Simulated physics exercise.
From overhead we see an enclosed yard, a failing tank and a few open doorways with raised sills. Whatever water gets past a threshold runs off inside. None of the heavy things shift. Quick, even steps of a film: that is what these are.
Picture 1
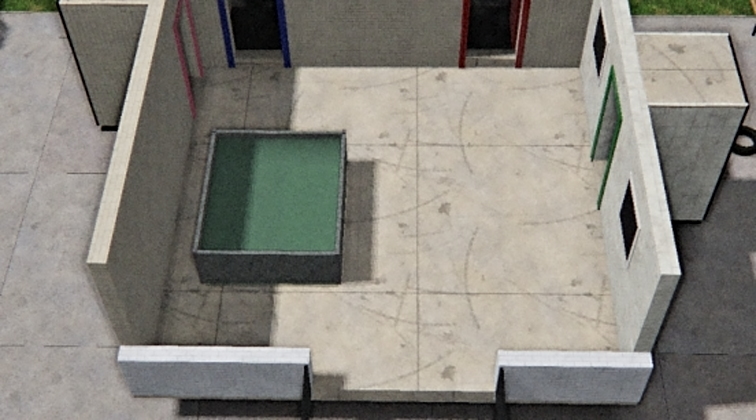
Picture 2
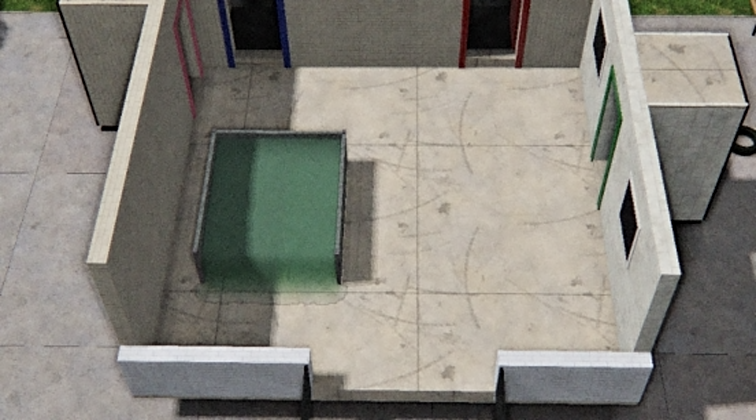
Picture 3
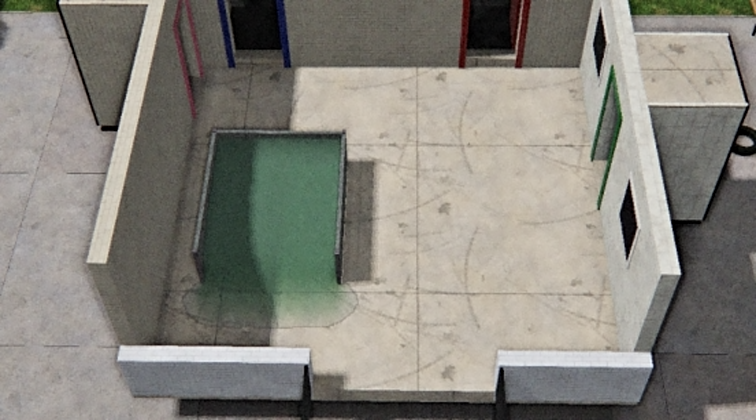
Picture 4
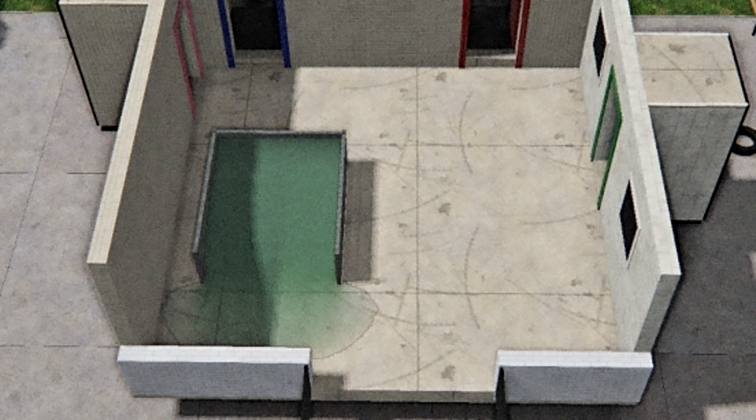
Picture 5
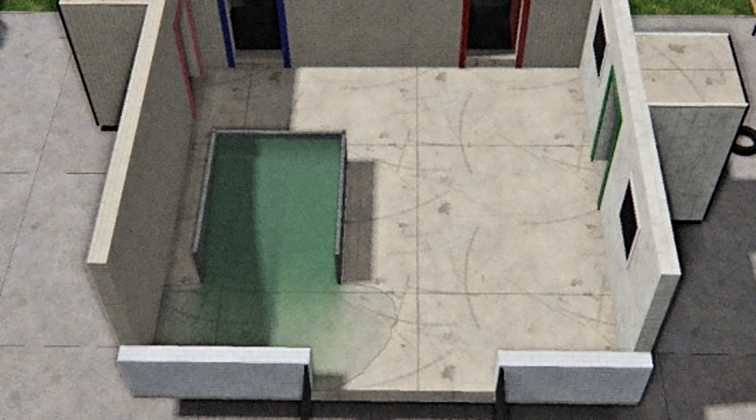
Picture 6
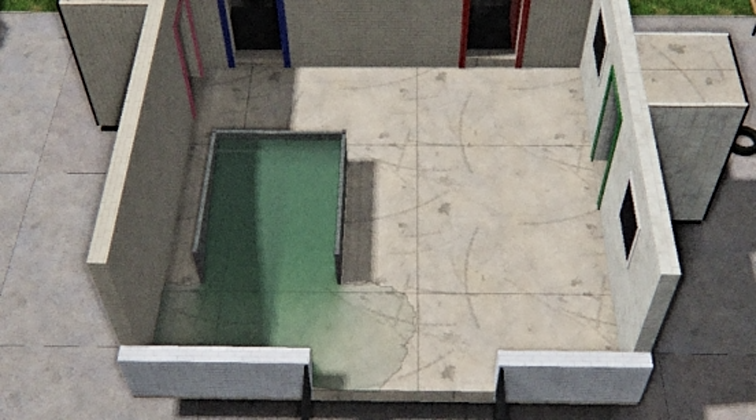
Tank of green water in a walled yard losing its near side, water pouring out and spreading across the pale floor.
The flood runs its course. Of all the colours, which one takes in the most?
The pink one.
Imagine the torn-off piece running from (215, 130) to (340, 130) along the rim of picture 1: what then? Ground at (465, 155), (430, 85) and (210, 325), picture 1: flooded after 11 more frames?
Point by point, in the order asked: Bare, waterlogged, bare.
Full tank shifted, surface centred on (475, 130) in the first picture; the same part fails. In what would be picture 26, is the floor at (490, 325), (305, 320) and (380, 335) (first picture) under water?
Result, in order: Affected; affected; affected.
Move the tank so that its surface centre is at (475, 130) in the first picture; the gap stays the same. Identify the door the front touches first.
I'd say the door marked green gets it first.
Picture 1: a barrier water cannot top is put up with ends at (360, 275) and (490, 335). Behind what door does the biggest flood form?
I'd say the one in pink.
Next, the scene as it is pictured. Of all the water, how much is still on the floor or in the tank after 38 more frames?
Result: Close to 70 %.
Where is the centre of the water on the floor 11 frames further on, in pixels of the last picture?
I'd put it at around (259, 290).
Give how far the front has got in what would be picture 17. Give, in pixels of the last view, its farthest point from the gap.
About (498, 376).
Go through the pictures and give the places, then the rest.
The first picture shows the tank at (273, 193) is whole and still.
In the second picture, water pours out at (269, 270) and has run to (344, 287).
In the third picture, water pours out at (270, 273) and has run to (347, 311).
In the fourth picture, water pours out at (270, 274) and has run to (366, 321).
In the fifth picture, the front is at a hidden place, out from the gap at (270, 274).
In the sixth picture, the front is at a hidden place, out from the gap at (270, 274).
A moment on, water covers 15 % of the floor; blue door not reached, green door not reached, pink door not reached, red door not reached.
Next, water covers 20 % of the floor; blue door not reached, green door not reached, pink door not reached, red door not reached.
Then, water covers 40 % of the floor; blue door wet at the sill, nothing in, green door not reached, pink door wet at the sill, nothing in, red door not reached.
Later, water covers 75 % of the floor; blue door a trickle in, green door wet at the sill, nothing in, pink door some in, red door wet at the sill, nothing in.
In the end, water covers 95 % of the floor; blue door a trickle in, green door wet at the sill, nothing in, pink door a lot in, red door wet at the sill, nothing in; the pink door has let in the most.
